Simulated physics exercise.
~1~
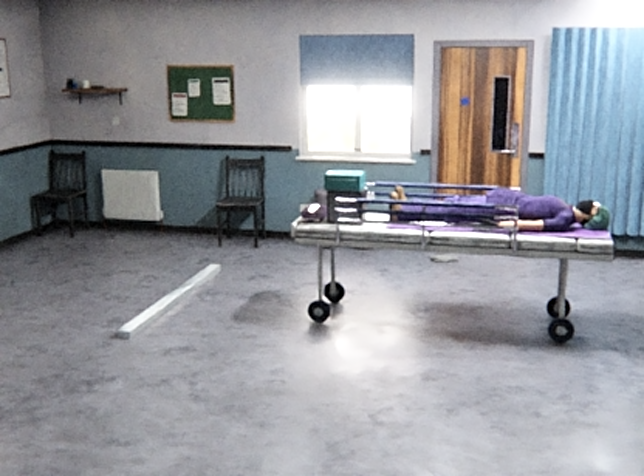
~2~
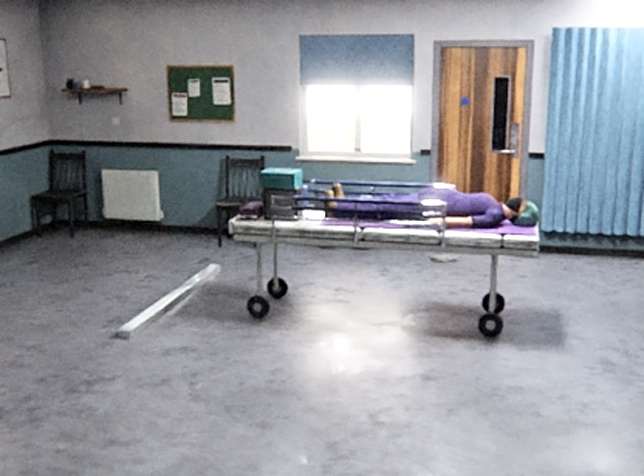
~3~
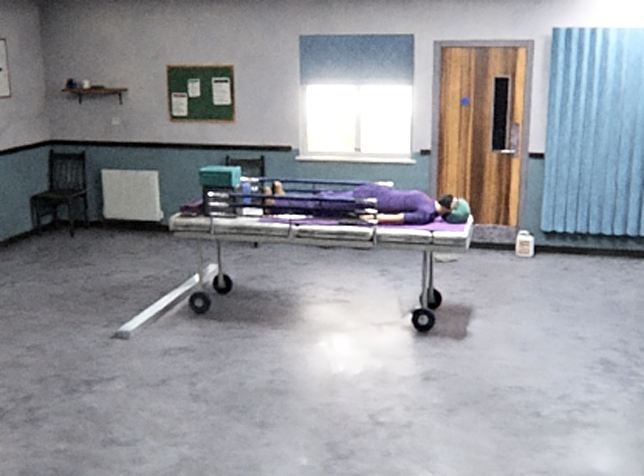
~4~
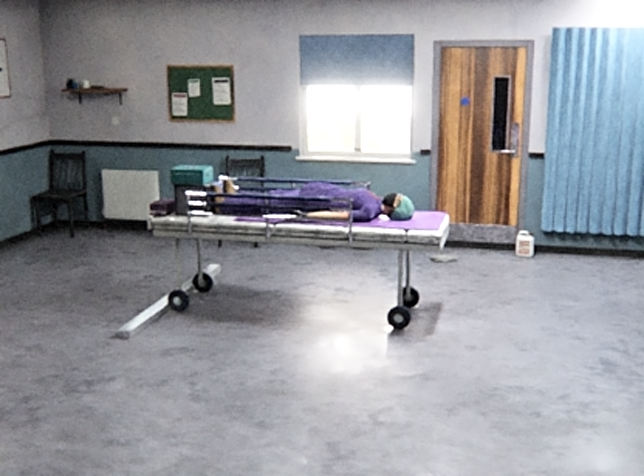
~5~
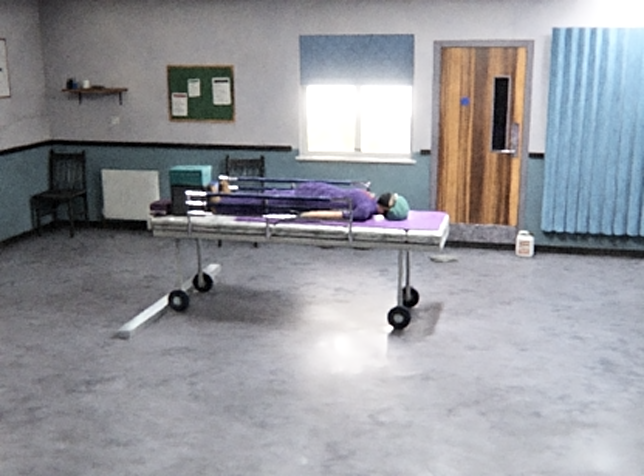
At the start, a person in purple with a green cap lies on a wheeled ward trolley, feet pointing left, in a room with a wooden door and blue curtain. A teal case and smaller items sit near the feet. The trolley rolls left across the grey floor toward a pale sill. Its leading wheels reach the sill and it stops short, staying level. As it halts, the person slides a little farther toward the foot end. At the end, the trolley stands still with the person and the teal case still on top.
